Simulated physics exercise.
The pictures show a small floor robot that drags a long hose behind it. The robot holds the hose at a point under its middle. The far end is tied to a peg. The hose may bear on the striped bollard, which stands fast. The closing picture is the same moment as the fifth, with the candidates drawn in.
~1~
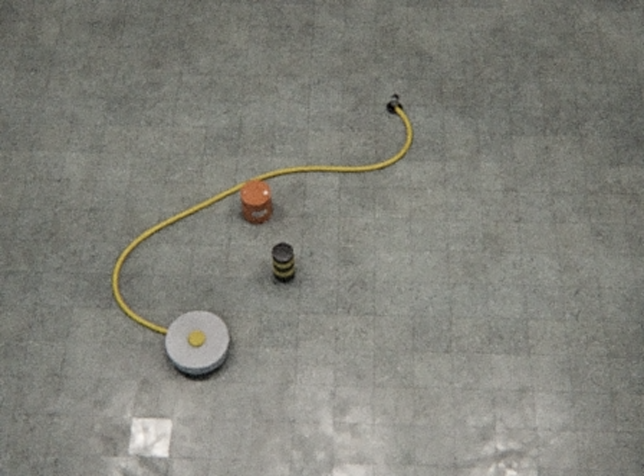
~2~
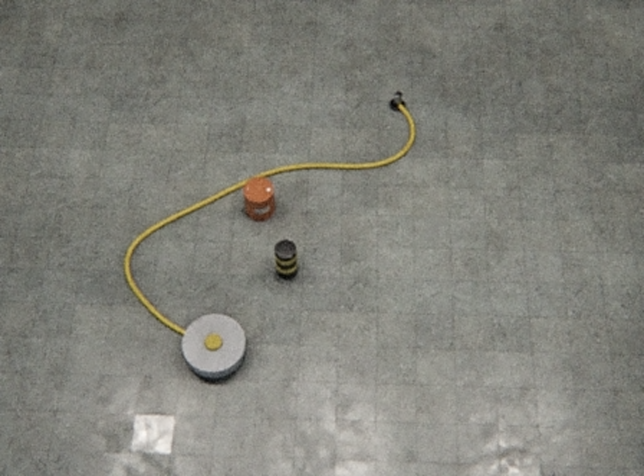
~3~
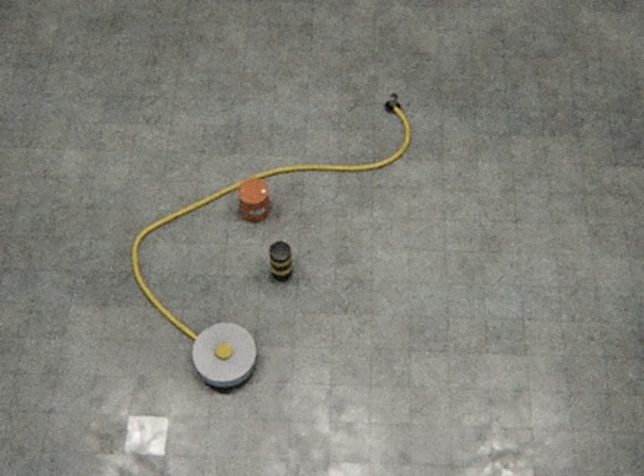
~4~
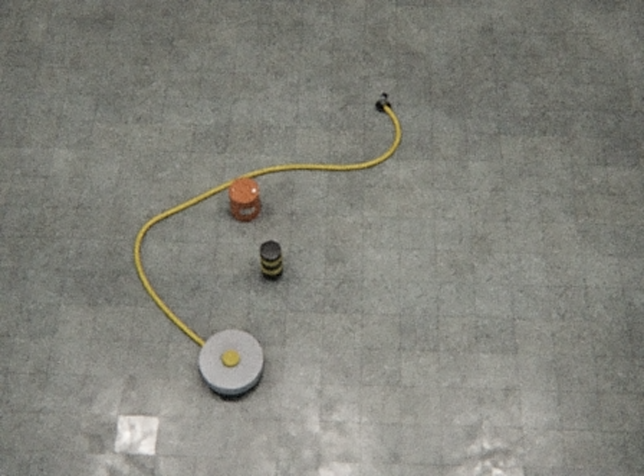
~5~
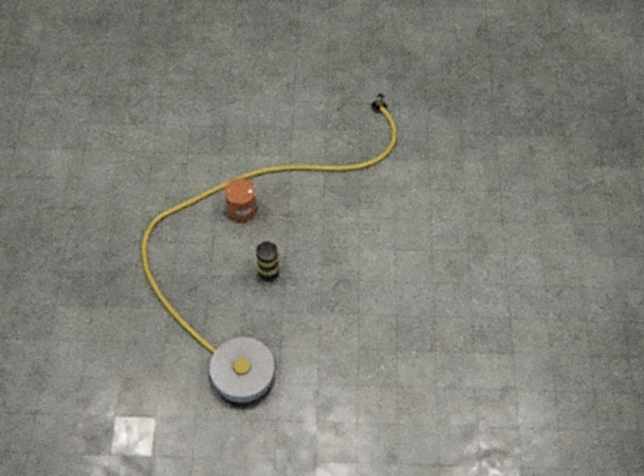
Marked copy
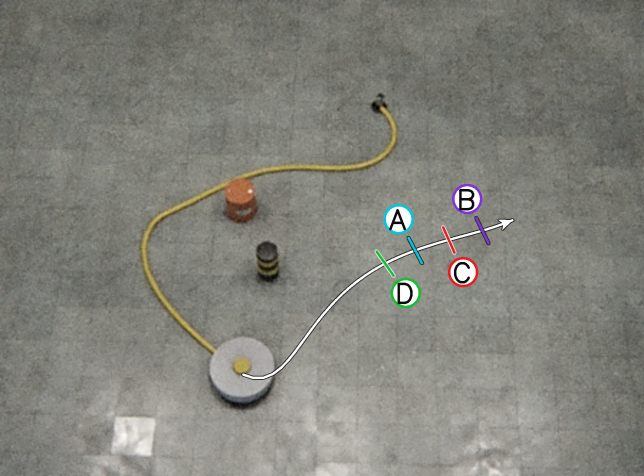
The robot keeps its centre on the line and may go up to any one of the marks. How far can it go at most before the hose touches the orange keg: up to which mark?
At A, and not beyond.
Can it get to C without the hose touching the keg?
No.
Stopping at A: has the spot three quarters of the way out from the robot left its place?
No.
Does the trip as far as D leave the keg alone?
Yes.
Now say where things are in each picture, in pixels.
The first frame shows robot (198, 343); peg (395, 103); orange keg (257, 202).
The second frame shows robot (215, 346); orange keg (259, 199).
The third frame shows robot (225, 356); peg (393, 102).
The fourth frame shows robot (232, 363); bollard (272, 261).
The fifth frame shows robot (243, 370); orange keg (241, 201); bollard (268, 262); peg (379, 102).
On the copy, A at (415, 250); B at (482, 231); C at (449, 240); D at (385, 264); the route from (243, 375) via (365, 276) to (512, 220).
On A. First, robot (306, 332), middle of the hose (211, 193).
Then, robot (358, 276), middle of the hose (211, 193).
Finally, robot (416, 245), middle of the hose (216, 197); only the bollard has been touched, if anything.
By contrast, B brings the hose against the keg; C brings the hose against the keg; D is safe but short.
